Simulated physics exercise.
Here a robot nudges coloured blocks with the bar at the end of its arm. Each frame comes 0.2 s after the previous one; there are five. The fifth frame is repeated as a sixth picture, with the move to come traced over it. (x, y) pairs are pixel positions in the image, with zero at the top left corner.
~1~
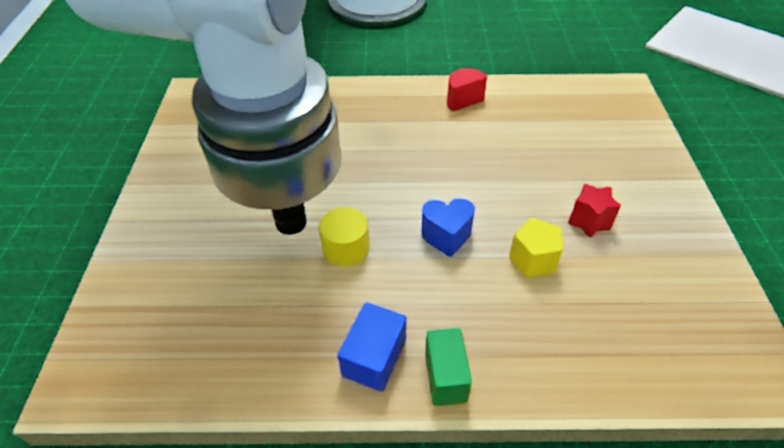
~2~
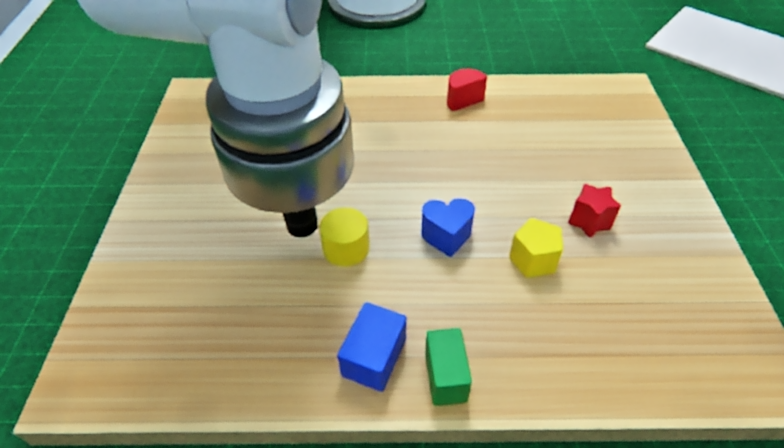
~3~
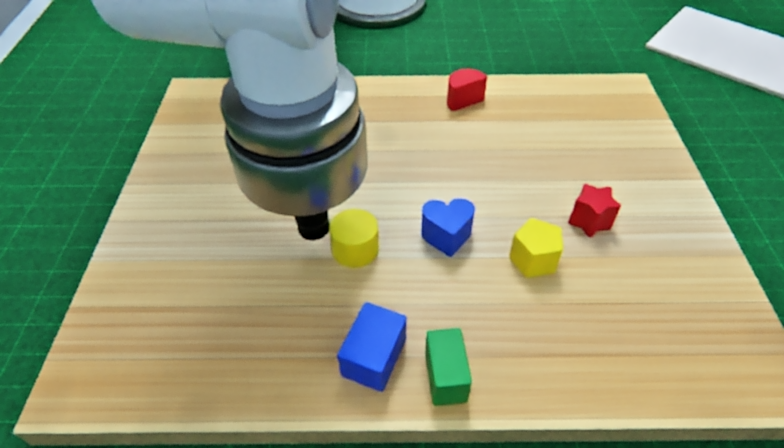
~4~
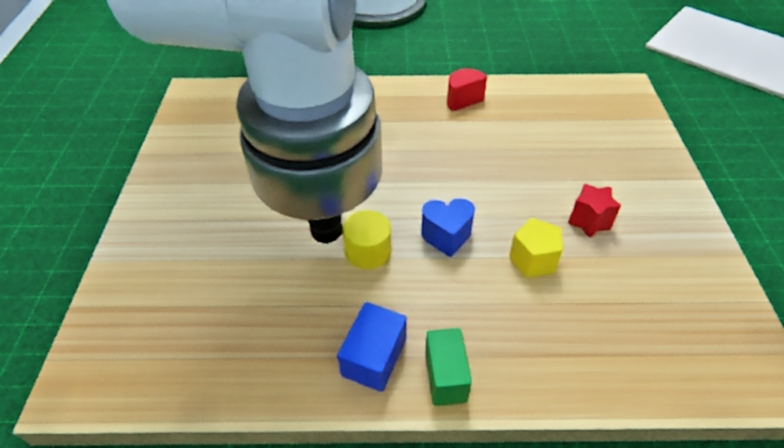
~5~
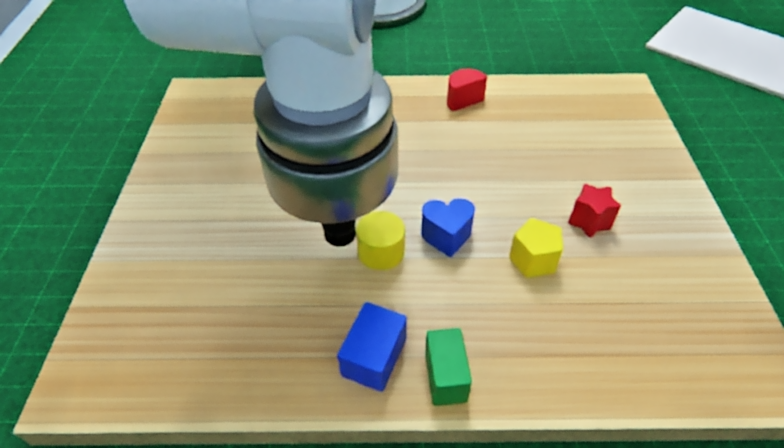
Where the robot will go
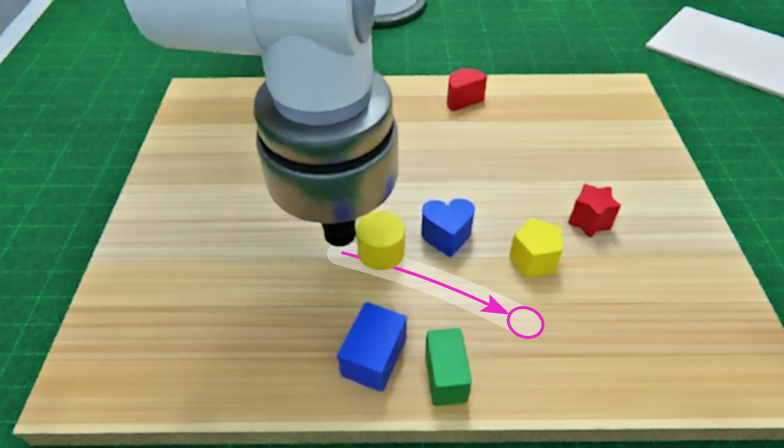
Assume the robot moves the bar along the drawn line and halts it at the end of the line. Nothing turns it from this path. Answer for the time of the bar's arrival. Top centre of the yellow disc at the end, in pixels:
My estimate: (448, 228).
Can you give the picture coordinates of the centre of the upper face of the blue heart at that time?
For the centre of its top, I'd go with (469, 199).
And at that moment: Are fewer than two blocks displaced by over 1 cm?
No - that is not the case.
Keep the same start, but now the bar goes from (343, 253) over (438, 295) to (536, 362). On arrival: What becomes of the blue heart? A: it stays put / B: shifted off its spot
The answer is B.
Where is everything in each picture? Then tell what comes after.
In the first picture, bar tip (292, 224); block tops, yellow disc (344, 224); blue heart (449, 213); yellow five-sided block (541, 236).
In the second picture, bar (303, 227); blocks unchanged.
In the third picture, bar (314, 230); yellow disc (353, 226).
In the fourth picture, bar (327, 233); yellow disc (367, 227).
In the fifth picture, bar (340, 236); yellow disc (381, 228); blue heart (449, 213); yellow five-sided block (541, 236).
Path on the board, from (343, 253) by way of (402, 270) and (462, 293) to (526, 322).
What follows on the original path. One third of the way, bar (403, 254); yellow disc (434, 227); blue heart (464, 204), turned 15° clockwise.
Two thirds of the way, bar (466, 277); yellow disc (448, 228); blue heart (469, 199).
At the end, bar (531, 306); yellow disc (448, 228); blue heart (469, 199); yellow five-sided block in place.
